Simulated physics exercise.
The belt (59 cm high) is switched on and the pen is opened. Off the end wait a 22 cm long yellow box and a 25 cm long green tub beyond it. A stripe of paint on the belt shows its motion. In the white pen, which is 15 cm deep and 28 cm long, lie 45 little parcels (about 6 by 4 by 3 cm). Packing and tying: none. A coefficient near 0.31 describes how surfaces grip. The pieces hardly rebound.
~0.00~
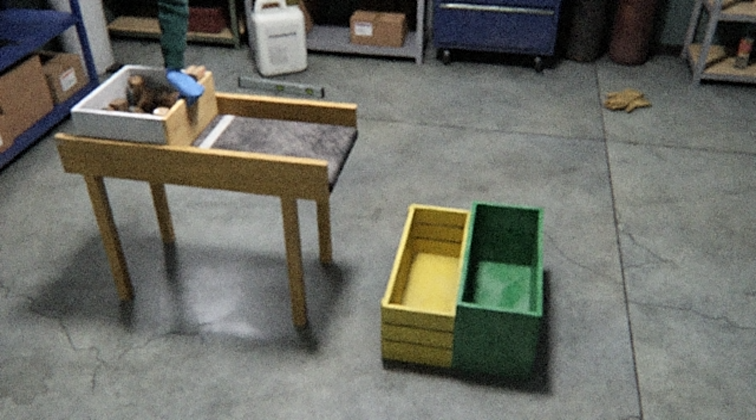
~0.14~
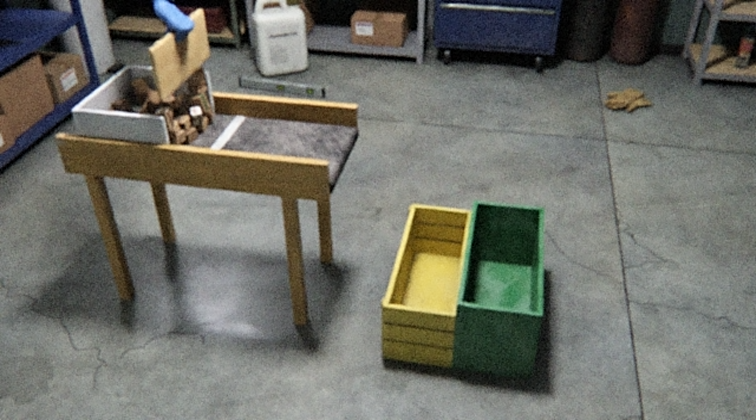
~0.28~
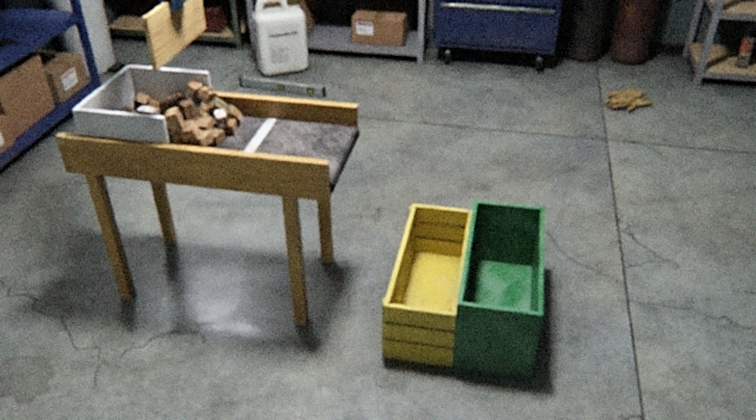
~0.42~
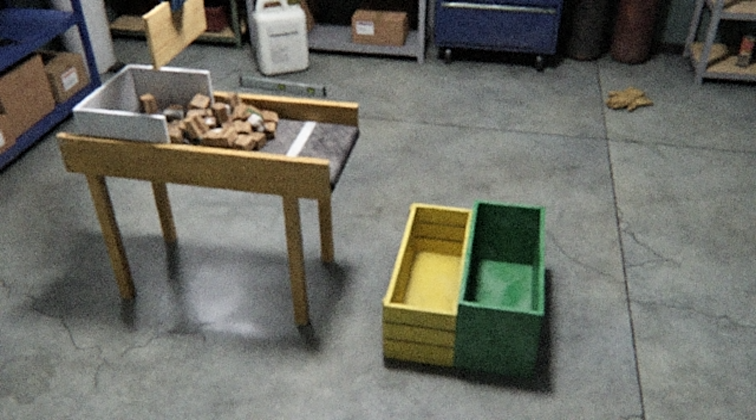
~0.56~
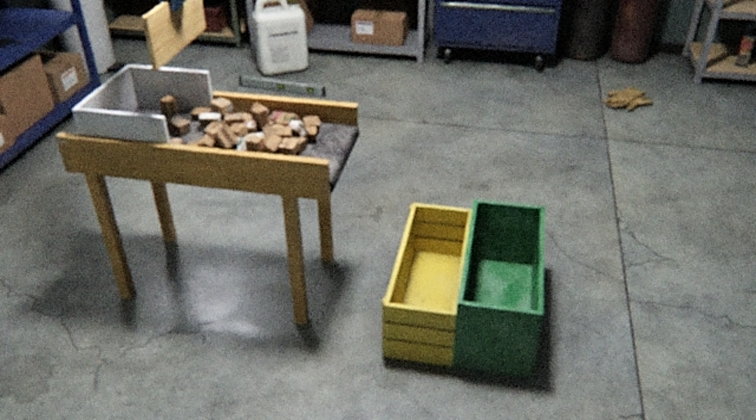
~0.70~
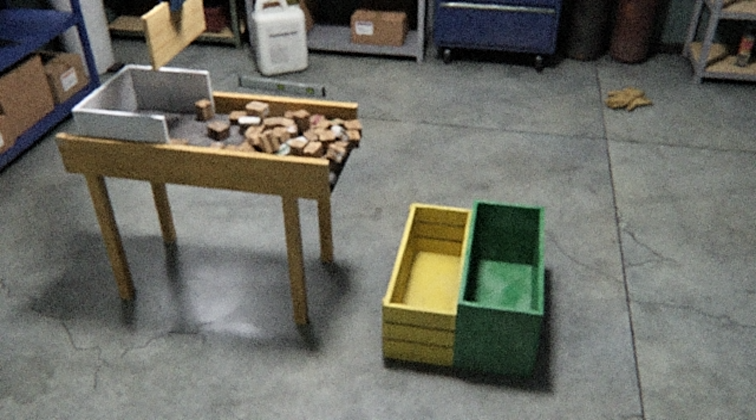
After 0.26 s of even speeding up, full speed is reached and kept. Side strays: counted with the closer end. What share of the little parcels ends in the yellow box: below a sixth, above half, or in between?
More than half of the little parcels end in the yellow box.
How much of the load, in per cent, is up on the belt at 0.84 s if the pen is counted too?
It works out to around 65 percent.
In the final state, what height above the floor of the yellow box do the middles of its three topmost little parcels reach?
Roughly 12 cm.
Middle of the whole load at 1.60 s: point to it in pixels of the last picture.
Around (436, 291).
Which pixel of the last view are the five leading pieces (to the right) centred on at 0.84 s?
Close to (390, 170) in the last view.
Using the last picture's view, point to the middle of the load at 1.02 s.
You'd find the load's middle at roughly (388, 170).
After 0.84 s, 29 on the belt and 16 in the air.
After 1.02 s, 6 in the yellow box, 9 on the belt and 30 in the air.
After 1.28 s, 34 in the yellow box and 11 in the air.
When it is over (at 1.60 s), 45 in the yellow box. Asked share, 45 of 45, 100 per cent.
